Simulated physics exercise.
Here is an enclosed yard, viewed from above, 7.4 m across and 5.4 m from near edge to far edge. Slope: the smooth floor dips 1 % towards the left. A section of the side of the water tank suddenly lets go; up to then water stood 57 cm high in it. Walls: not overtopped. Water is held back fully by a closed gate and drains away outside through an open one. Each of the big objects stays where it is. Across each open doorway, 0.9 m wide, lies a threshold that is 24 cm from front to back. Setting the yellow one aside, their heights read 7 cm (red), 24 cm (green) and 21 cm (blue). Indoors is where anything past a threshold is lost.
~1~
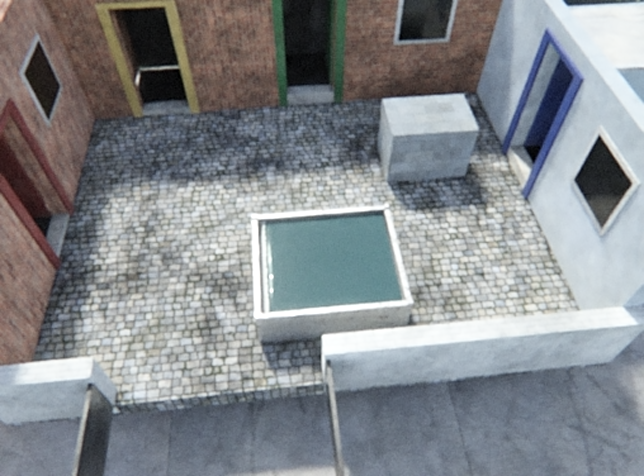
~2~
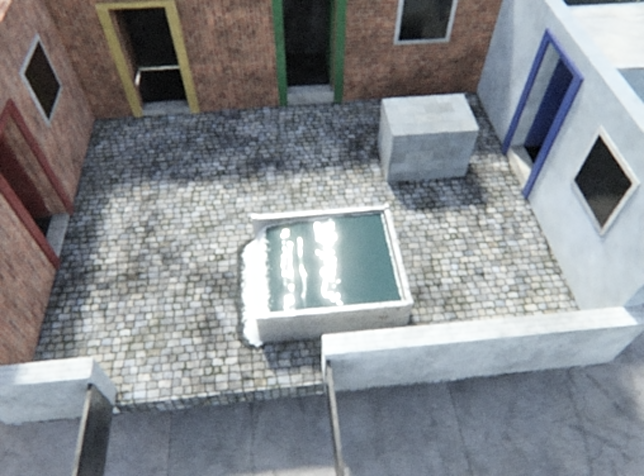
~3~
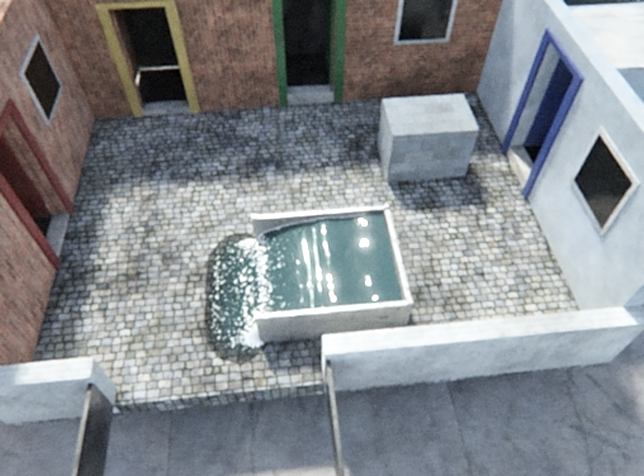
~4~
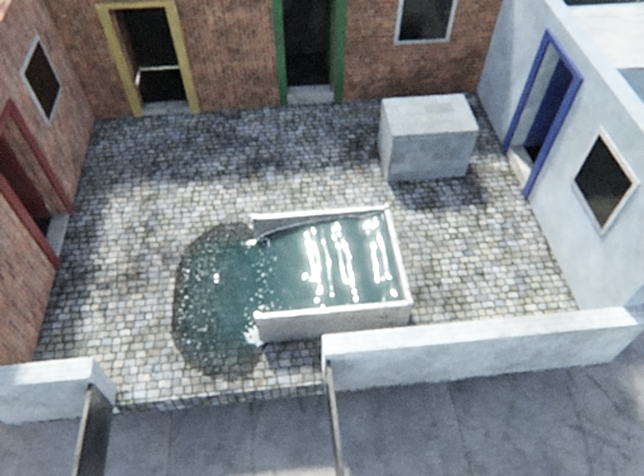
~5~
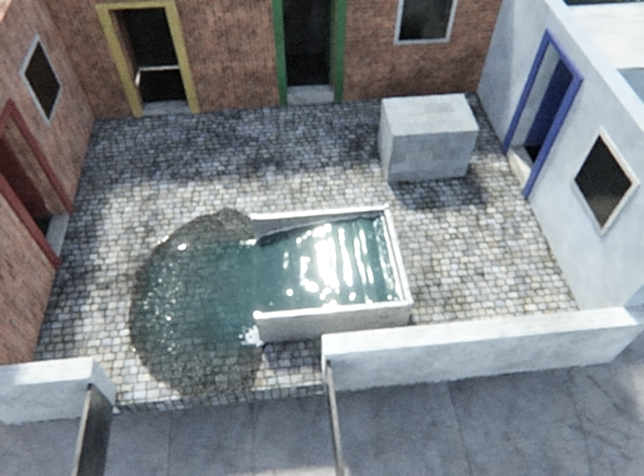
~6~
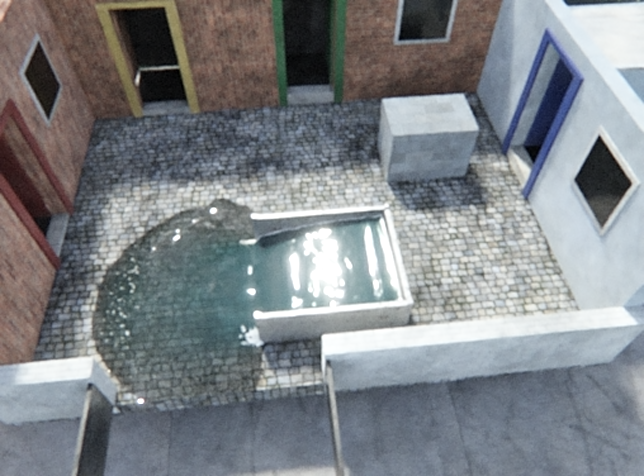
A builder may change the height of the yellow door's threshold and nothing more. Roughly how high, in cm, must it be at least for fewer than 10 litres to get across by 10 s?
Roughly 10.5 cm is just enough.
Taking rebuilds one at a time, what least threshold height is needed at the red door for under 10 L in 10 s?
Red - roughly 18 cm.
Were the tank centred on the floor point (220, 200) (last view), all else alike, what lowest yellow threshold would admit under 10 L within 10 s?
A minimum of about 10.0 cm.
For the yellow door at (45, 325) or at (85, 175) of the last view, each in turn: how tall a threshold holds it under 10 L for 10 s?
Around 26 and 9.0 cm respectively.
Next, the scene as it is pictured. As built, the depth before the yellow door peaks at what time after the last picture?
Around 4.5 s, give or take.
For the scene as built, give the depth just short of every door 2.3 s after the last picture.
Red door 18 cm, green door 0 cm, yellow door 0 cm, blue door 0 cm.
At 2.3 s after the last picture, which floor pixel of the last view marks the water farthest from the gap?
Around (94, 125).
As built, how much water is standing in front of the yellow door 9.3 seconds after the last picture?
Lab note: Depth approx. 6.0 cm.
Then, 0.7 s after the last picture water covers 25 % of the floor, deepest (34 cm) near (25, 396); it has not reached the yellow door.
Then, 2.3 s after the last picture water covers 30 % of the floor, deepest (22 cm) near (25, 396); it has not reached the yellow door.
Then, 9.3 s after the last picture water covers 70 % of the floor, deepest (8 cm) near (452, 99); 6 cm at the yellow door, 7 litres in over its 11 cm threshold.
At the yellow door as built, the water peaked near 14 cm, 4.3 s after the last picture.
With a threshold of 9 cm, 21 litres would have come in within the 10 s; with 12 cm, 4 litres. So under 10 litres takes about 10.5 cm.
